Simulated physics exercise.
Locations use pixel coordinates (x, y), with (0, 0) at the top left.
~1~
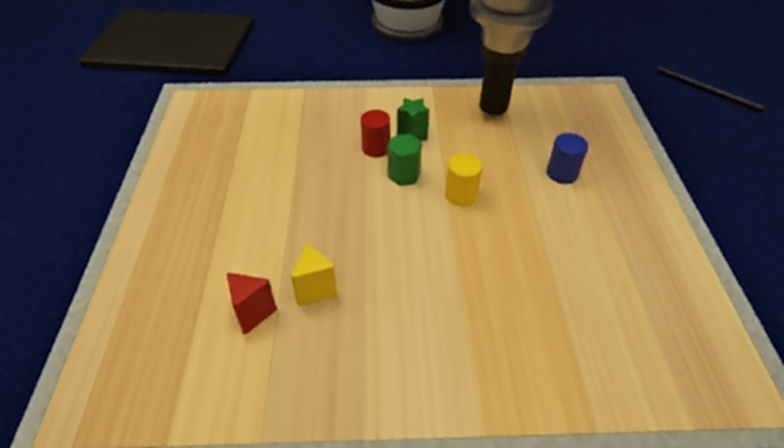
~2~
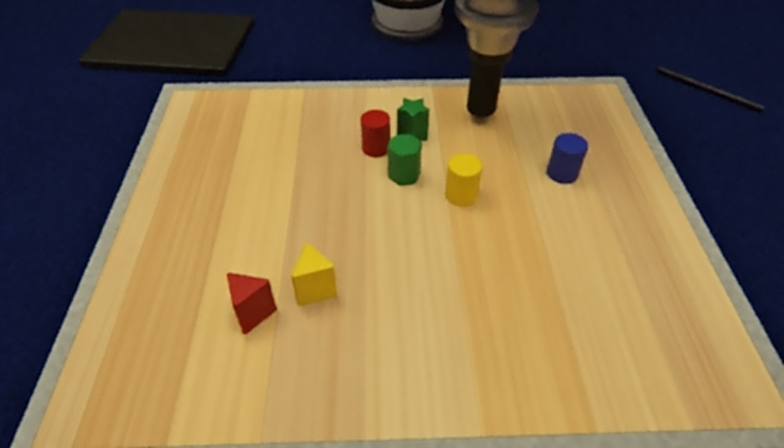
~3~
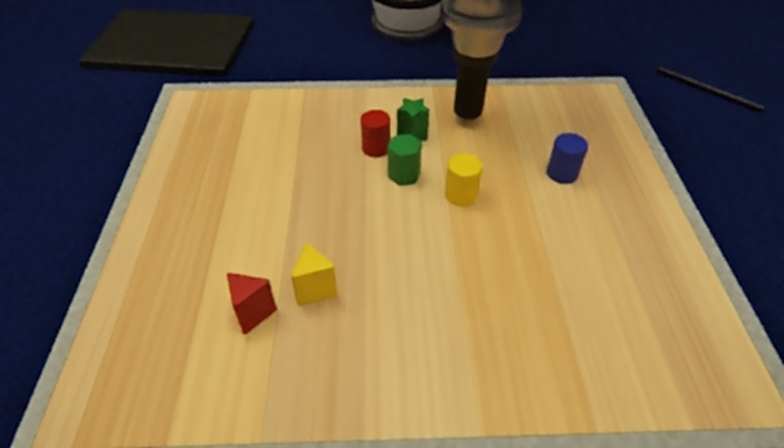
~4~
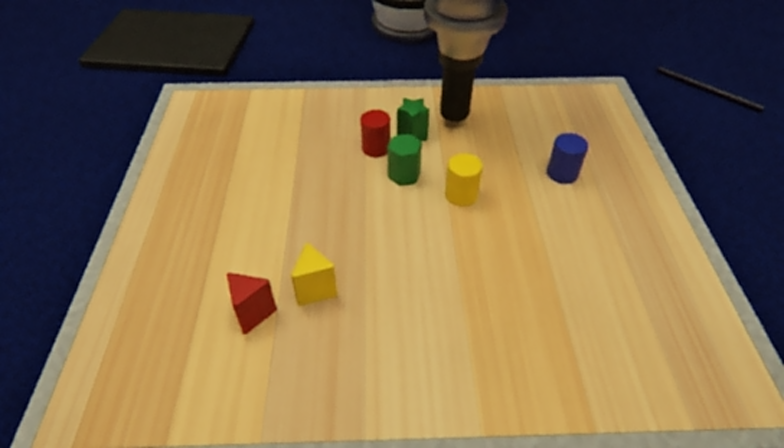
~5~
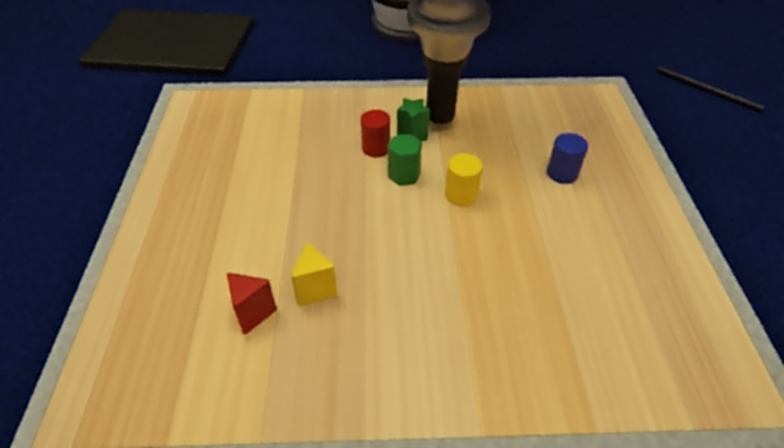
The clip shows a wooden board holding red, green, yellow and blue blocks, with a dark-tipped pusher near the far edge. The pusher moves a short way left toward the green star-shaped block, while the blocks stay still.
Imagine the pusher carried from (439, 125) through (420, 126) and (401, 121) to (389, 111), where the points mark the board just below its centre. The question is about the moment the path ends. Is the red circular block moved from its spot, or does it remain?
Stays where it is.
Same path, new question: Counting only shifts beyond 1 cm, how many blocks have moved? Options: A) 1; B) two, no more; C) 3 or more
A
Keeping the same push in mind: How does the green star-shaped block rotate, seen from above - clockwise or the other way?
Viewed from the top, it goes anticlockwise.
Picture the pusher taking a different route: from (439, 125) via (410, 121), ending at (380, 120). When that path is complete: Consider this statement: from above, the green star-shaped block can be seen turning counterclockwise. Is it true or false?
That claim is true.
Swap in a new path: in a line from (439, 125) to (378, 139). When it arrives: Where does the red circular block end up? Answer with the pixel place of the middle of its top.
At pixel (341, 134).
What follows on the original path. Halfway along, pusher (410, 116); green star-shaped block (400, 109), turned 50° anticlockwise.
At the end, pusher (389, 103); red circular block not moved; green star-shaped block (399, 109), turned 55° anticlockwise.
